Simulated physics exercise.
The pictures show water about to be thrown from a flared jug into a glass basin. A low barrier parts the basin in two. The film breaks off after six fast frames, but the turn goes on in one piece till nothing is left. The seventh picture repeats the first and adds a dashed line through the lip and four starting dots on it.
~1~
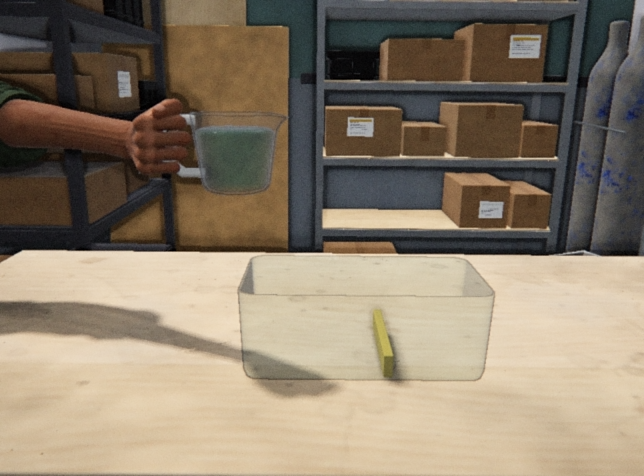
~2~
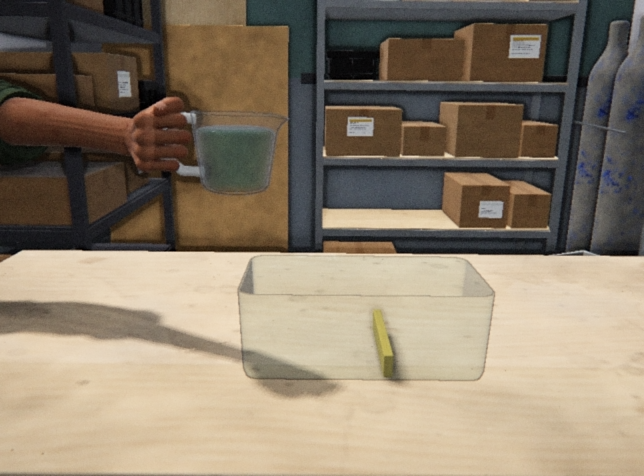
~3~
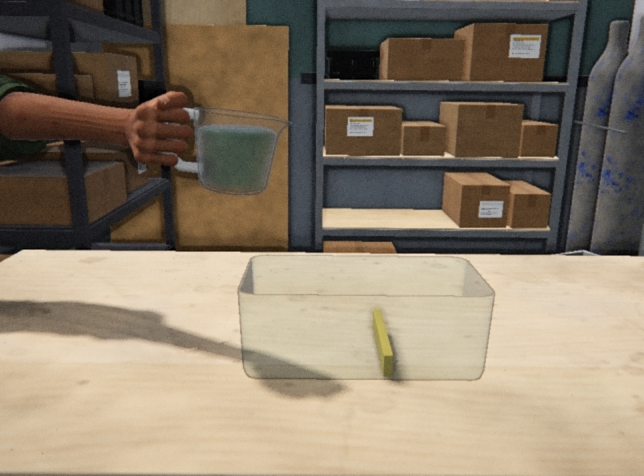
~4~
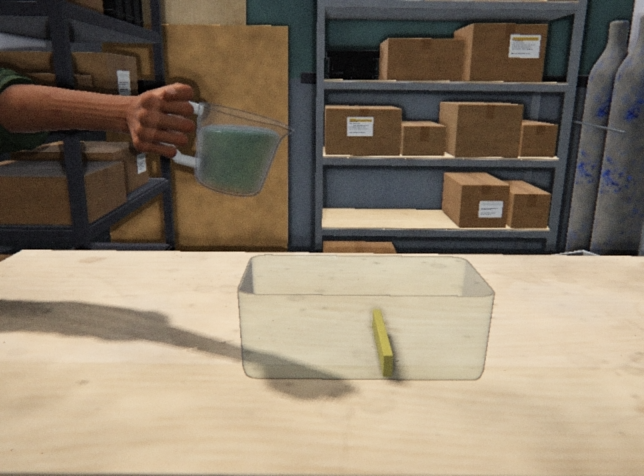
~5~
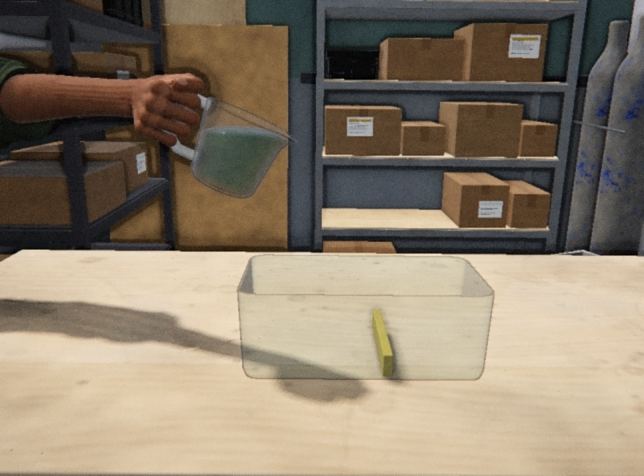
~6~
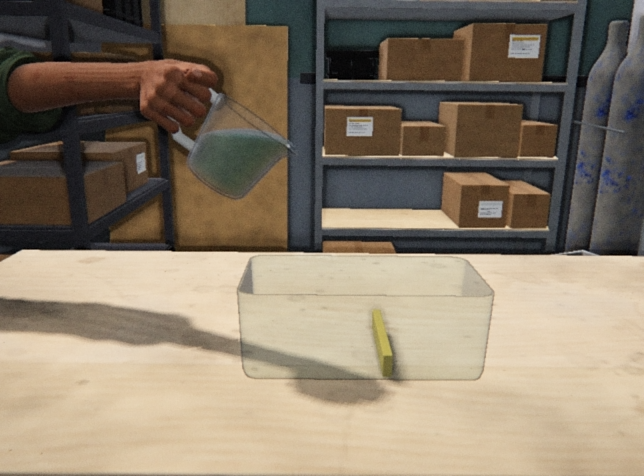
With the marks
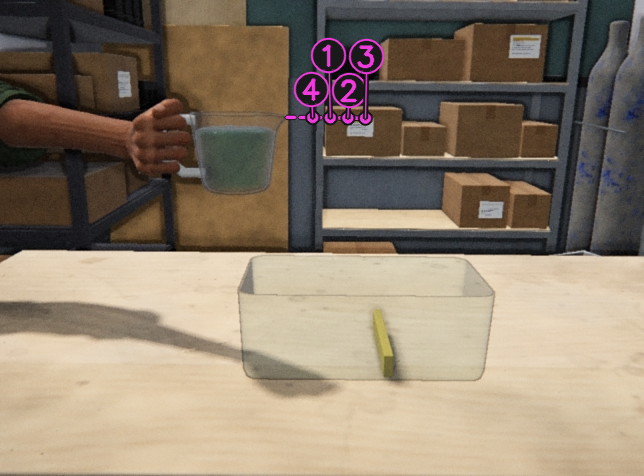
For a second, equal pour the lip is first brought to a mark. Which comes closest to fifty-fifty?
2.
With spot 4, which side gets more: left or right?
More ends on the left.
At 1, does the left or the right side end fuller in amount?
The left one.
On the marked copy, 1 at (330, 117); 2 at (347, 118); 3 at (365, 118); 4 at (312, 117).
For spot 1, about 75 % ends left of the wall and 20 % right of it; 4 % is lost outside.
For spot 2, about 51 % ends left of the wall and 47 % right of it.
For spot 3, about 25 % ends left of the wall and 72 % right of it; 3 % is lost outside.
For spot 4, about 85 % ends left of the wall and 9 % right of it; 6 % is lost outside.
